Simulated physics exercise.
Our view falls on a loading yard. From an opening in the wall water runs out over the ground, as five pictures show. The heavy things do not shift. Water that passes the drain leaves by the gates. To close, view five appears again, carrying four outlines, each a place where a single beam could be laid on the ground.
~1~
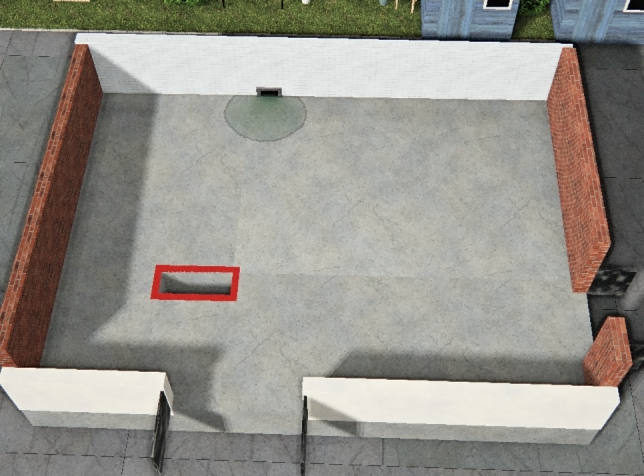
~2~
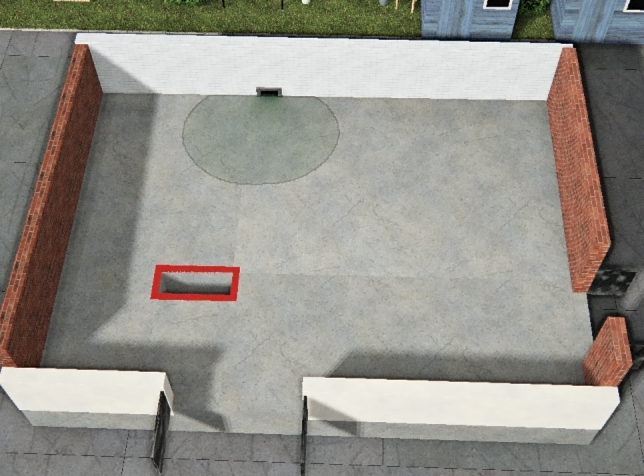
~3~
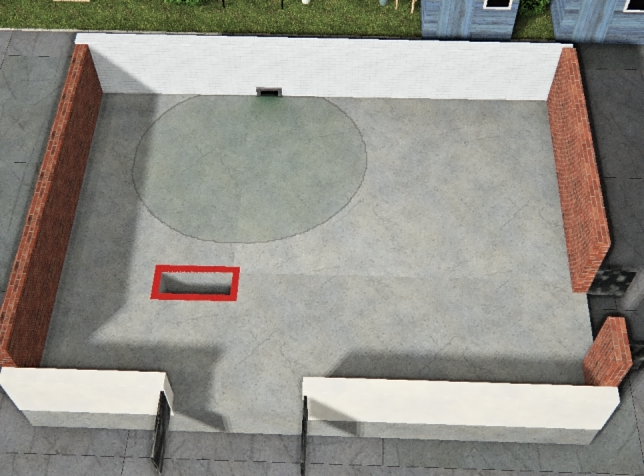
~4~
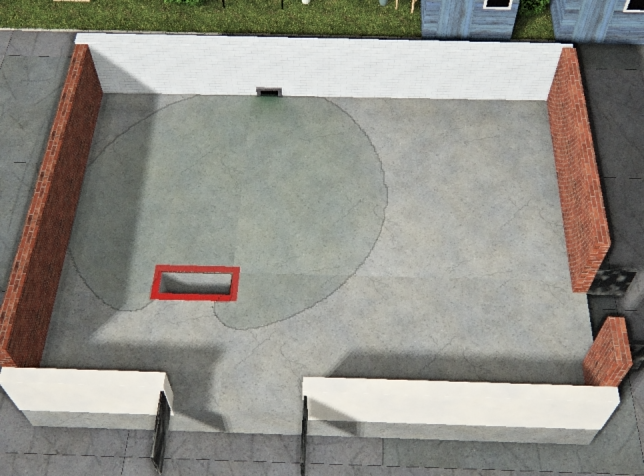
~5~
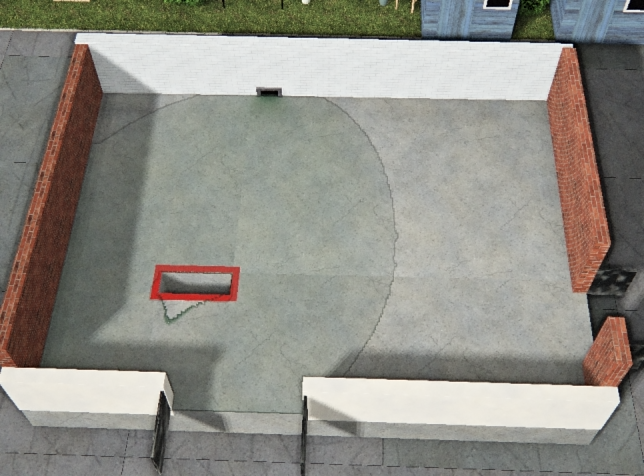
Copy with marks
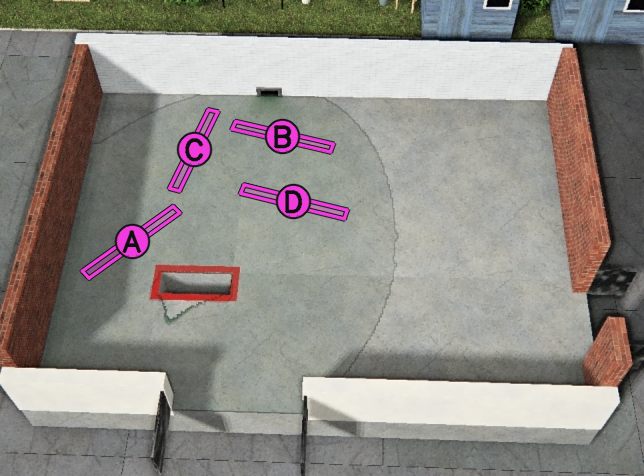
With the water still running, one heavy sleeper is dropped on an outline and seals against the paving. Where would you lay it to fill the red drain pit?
Best: C.
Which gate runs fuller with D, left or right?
More leaves on the left.
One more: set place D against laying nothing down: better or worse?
It is worse.
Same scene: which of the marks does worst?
B.
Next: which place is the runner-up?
The answer is A.
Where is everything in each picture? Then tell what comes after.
The first frame shows outfall at (269, 92); red drain pit at (196, 283); open gate at (239, 397); open gate at (577, 327); front seen at (257, 136), 3 % of the ground wet; red drain pit still dry.
The second frame shows front seen at (216, 172), 9 % of the ground wet; red drain pit still dry.
The third frame shows front seen at (163, 219), 21 % of the ground wet; red drain pit still dry.
The fourth frame shows front seen at (100, 290), 38 % of the ground wet; red drain pit taking water.
The fifth frame shows front seen at (58, 353), 53 % of the ground wet; red drain pit taking water.
On the marked copy, A from (85, 274) to (176, 209); B from (233, 125) to (331, 147); C from (174, 189) to (213, 110); D from (242, 189) to (345, 214).
With A, about 32 % of the stream goes into the red drain pit, about 67 % out by the gates.
With B, about 8 % of the stream goes into the red drain pit, about 91 % out by the gates.
With C, about 43 % of the stream goes into the red drain pit, about 56 % out by the gates.
With D, about 17 % of the stream goes into the red drain pit, about 82 % out by the gates.
